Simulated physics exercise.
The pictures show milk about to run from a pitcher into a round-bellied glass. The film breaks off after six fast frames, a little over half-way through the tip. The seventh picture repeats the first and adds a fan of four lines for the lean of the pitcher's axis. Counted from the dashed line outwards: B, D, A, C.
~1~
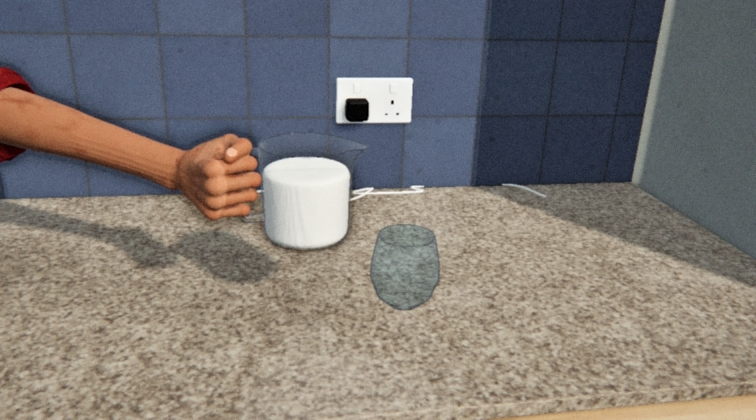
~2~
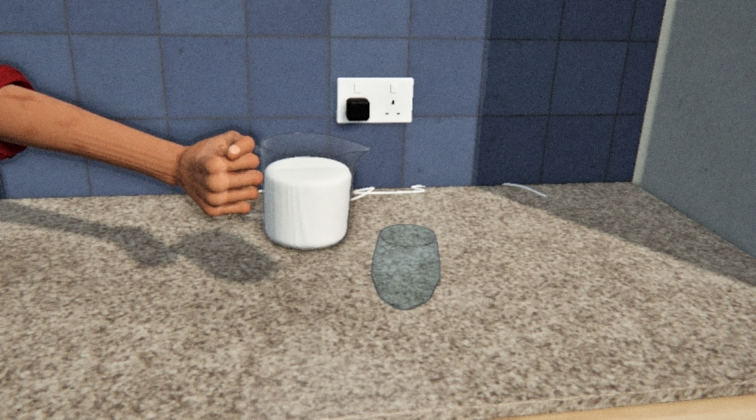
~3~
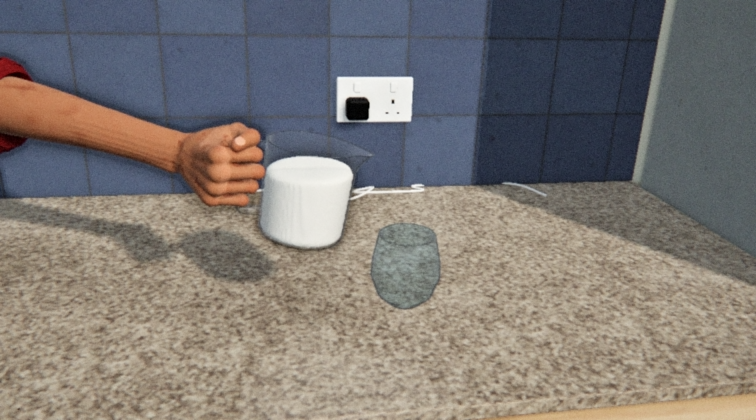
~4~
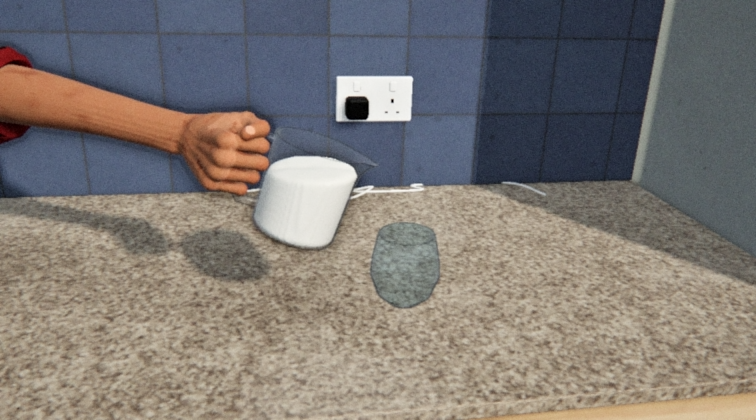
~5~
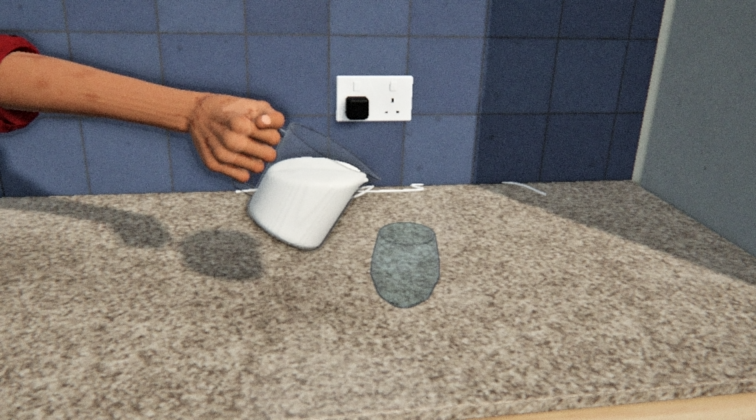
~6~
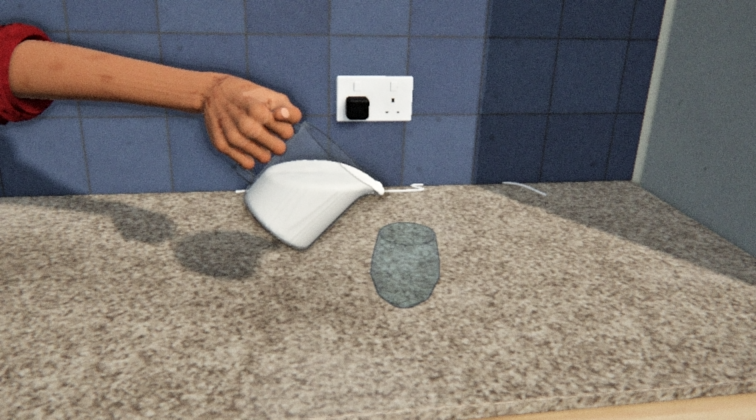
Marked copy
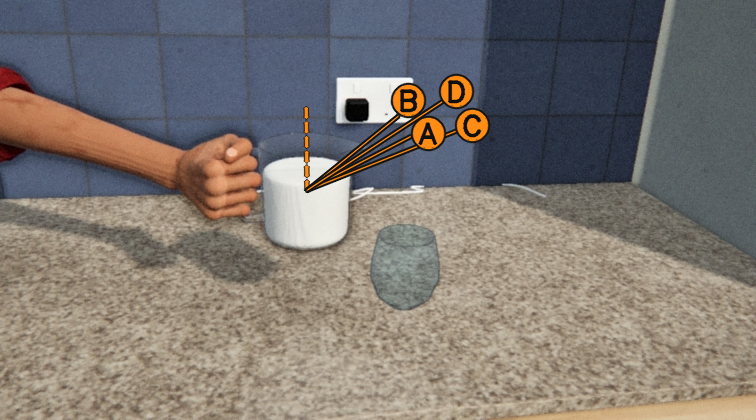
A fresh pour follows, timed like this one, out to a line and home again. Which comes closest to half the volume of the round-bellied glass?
D works best here.
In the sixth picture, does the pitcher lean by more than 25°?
Yes, it does.
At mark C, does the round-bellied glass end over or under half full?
Over.
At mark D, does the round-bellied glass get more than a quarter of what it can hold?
Yes.
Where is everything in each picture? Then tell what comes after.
The first picture shows upright, lip at (367, 146); rim of the round-bellied glass round (407, 235); nothing has left yet.
The second picture shows tipped about 2°, lip at (369, 148); nothing has left yet.
The third picture shows tipped about 8°, lip at (373, 154); nothing has left yet.
The fourth picture shows tipped about 18°, lip at (377, 164); nothing has left yet.
The fifth picture shows tipped about 30°, lip at (380, 178); nothing has left yet.
The sixth picture shows tipped about 42°, lip at (379, 192); milk is over the lip, down to (379, 192).
In orange, A at (410, 136); B at (398, 116); C at (456, 131); D at (442, 101).
If A is chosen, the round-bellied glass ends with about 65 % of what it can hold.
If B is chosen, the round-bellied glass ends with about 34 % of what it can hold.
If C is chosen, the round-bellied glass ends with about 81 % of what it can hold.
If D is chosen, the round-bellied glass ends with about 49 % of what it can hold.
